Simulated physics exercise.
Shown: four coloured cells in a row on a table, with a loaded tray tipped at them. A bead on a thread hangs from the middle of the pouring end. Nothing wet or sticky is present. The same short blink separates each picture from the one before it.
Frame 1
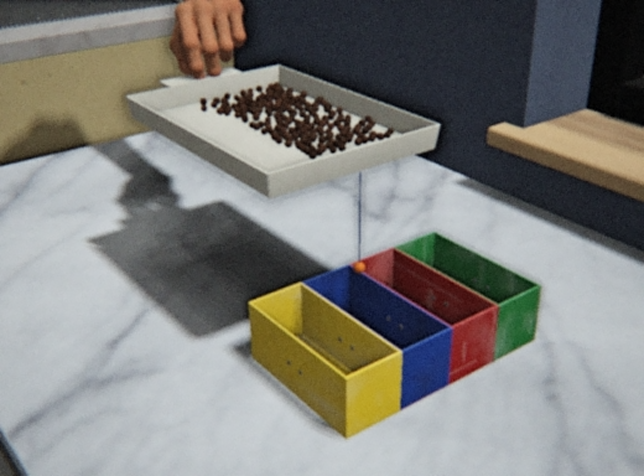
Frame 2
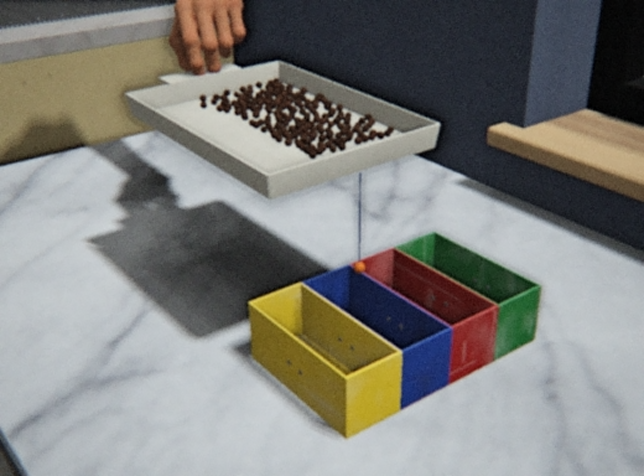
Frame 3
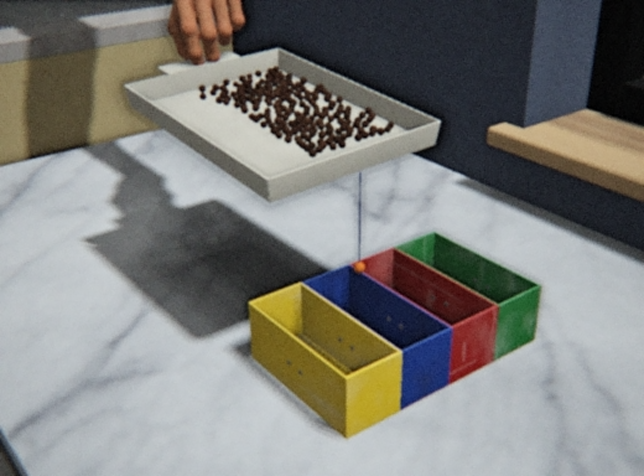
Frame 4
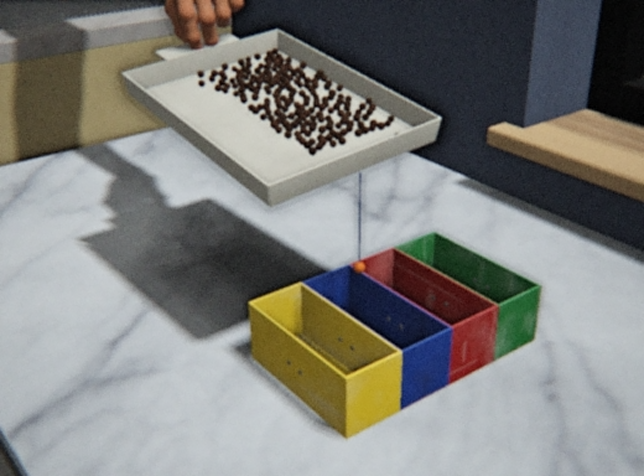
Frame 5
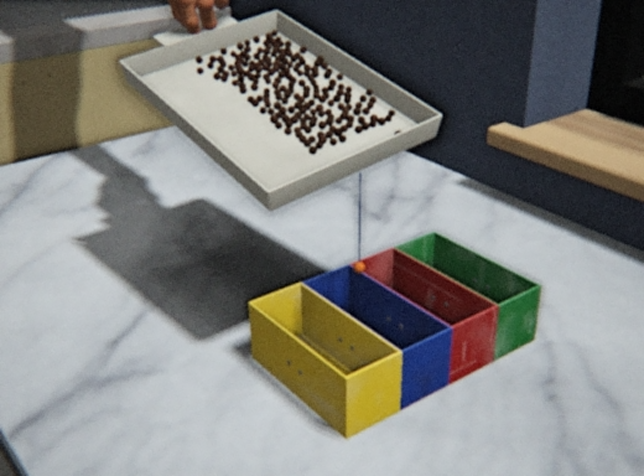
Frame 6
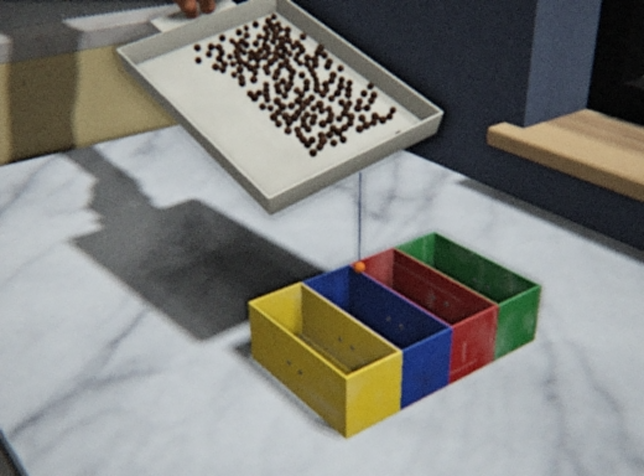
White tray of small dark brown balls tilting steadily steeper as a hand lifts its far end above four coloured boxes.
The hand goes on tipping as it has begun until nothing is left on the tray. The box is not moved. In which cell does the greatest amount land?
In the yellow cell.
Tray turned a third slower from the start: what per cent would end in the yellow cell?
Estimate: Some 80%.
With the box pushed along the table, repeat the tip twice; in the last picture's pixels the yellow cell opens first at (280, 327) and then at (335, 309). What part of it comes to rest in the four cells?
Some 90 and then some 20 per cent.
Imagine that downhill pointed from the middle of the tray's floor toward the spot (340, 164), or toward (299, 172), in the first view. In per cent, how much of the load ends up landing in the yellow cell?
The first try would leave around 20 per cent there, the second around 70 per cent.
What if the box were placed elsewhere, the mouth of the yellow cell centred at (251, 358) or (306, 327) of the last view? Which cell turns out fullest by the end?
You'd see the blue cell win the first time and yellow win the second.
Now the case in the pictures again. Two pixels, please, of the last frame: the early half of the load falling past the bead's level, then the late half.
At (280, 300) for the first part, then at (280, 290) for the others.
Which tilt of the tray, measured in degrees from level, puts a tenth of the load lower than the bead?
65° or so.
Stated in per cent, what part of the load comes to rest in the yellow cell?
Roughly 80 %.
Soon, tray tipped steeply; most on the tray; a small part falling or outside the box.
A while on, tray tipped right over; about two thirds on the tray; about a quarter in the yellow cell; about a quarter falling or outside the box.
Towards the end, tray tipped past a quarter turn; most in the yellow cell; about a quarter falling or outside the box.
Finally, tray tipped past a quarter turn; most in the yellow cell; none in the blue cell; none in the red cell; none in the green cell; about a quarter outside the box.
